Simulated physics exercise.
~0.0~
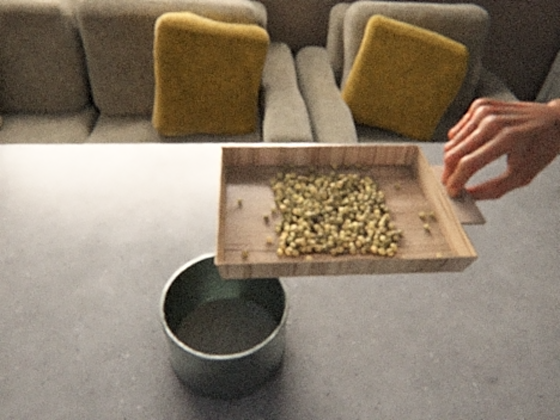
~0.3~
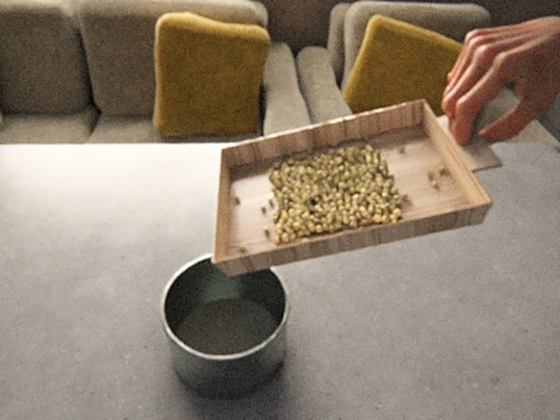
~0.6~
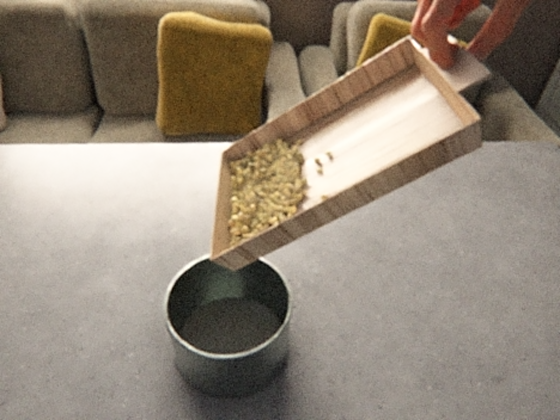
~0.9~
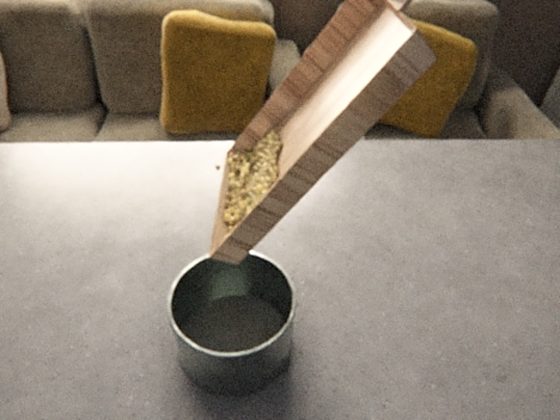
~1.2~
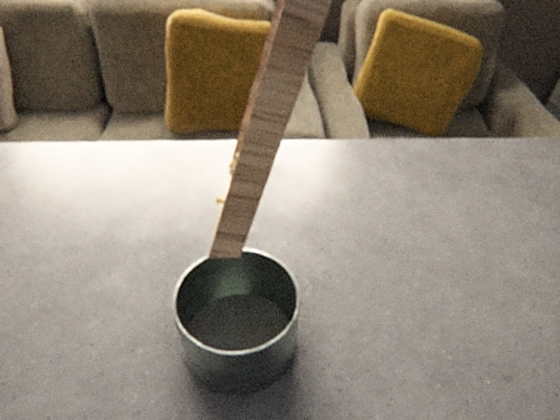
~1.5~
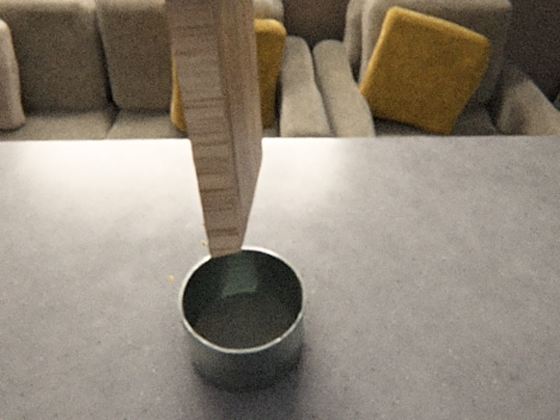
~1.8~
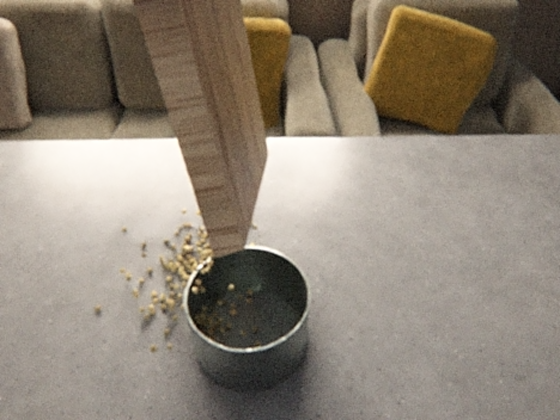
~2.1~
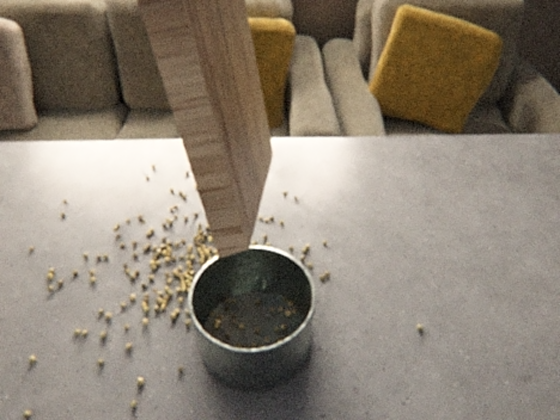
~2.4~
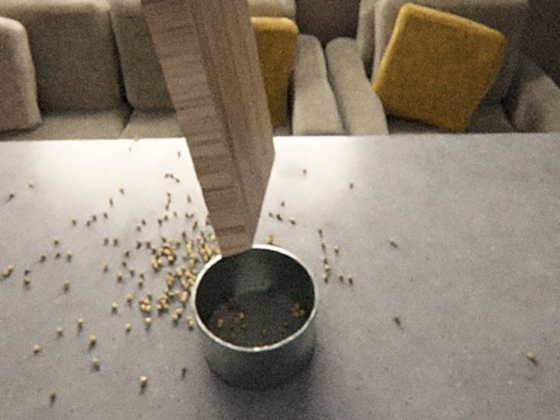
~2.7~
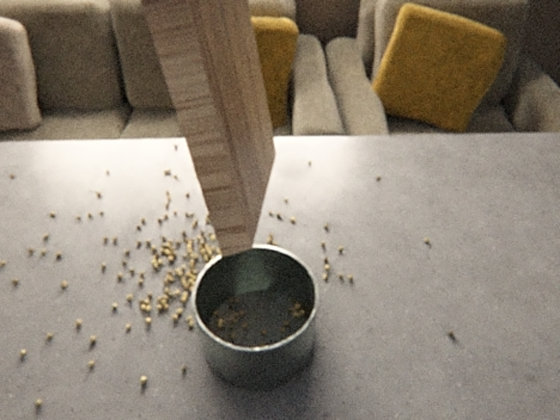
A shallow wooden tray of pale yellow-green beans is held by its handle in a hand at the right, above a dark green round pot. The pot stands on a grey table, seen from slightly above, with beige sofas and mustard cushions behind. The hand raises the handle end, and the beans slide into the lower left corner. The tray tips past upright, hiding the beans, then they spill around the pot's left rim, some dropping inside. Many bounce and scatter across the table. Finally, the tray stays steeply tipped, with a few beans in the pot and most lying outside.
